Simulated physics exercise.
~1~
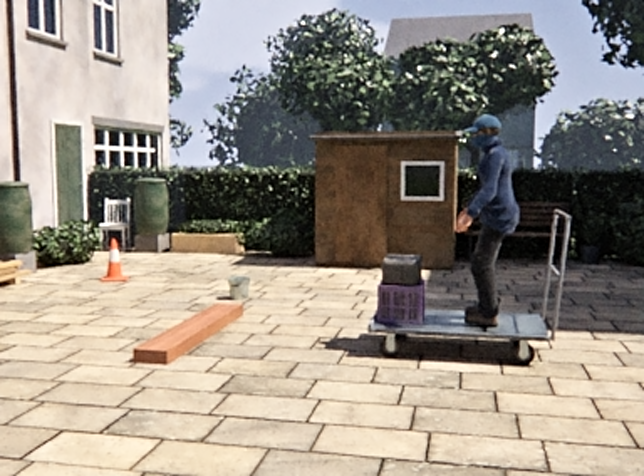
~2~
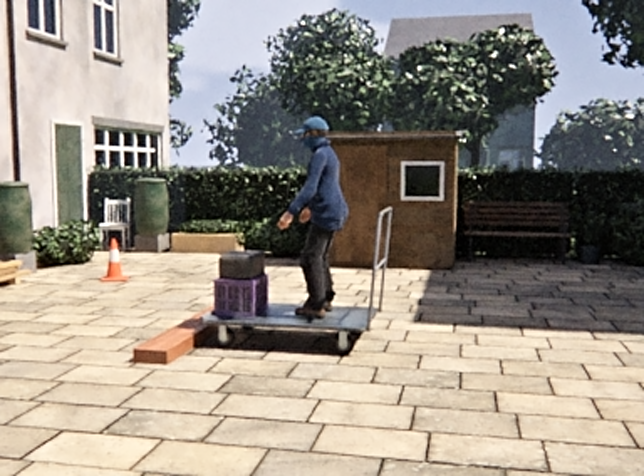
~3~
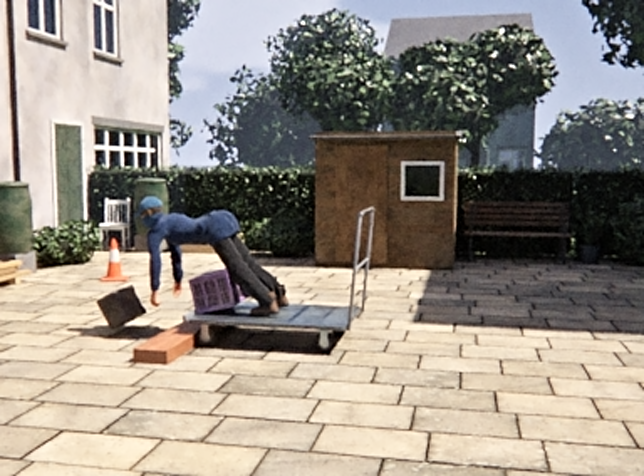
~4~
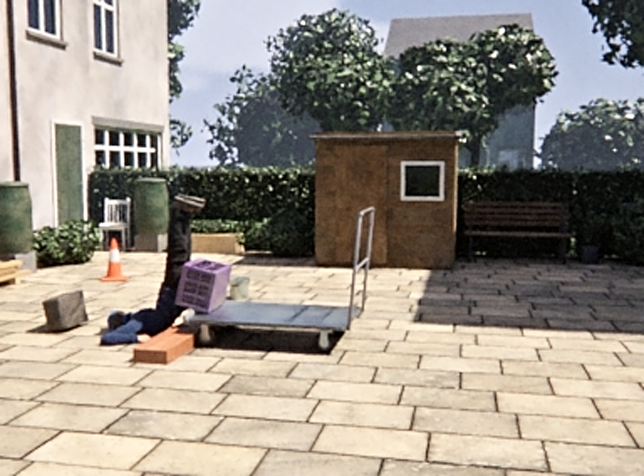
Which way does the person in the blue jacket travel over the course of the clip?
The person moves to the left, first riding on the trolley and then pitching over its front end.
A flat trolley with a tall rear handle rolls left across a sunny paved yard, seen from the side by a still camera, carrying a standing person in a blue jacket and cap. A dark case sits on a purple crate in front of the rider, and a reddish beam lies ahead, with a brown shed and hedge behind. The trolley stops against the beam, and the case flies off the front while the crate tips and the person pitches forward over it. At the end the case rests on the paving at left, the person is head down beyond the front edge with legs up, and the crate is tipped at the deck's front end.
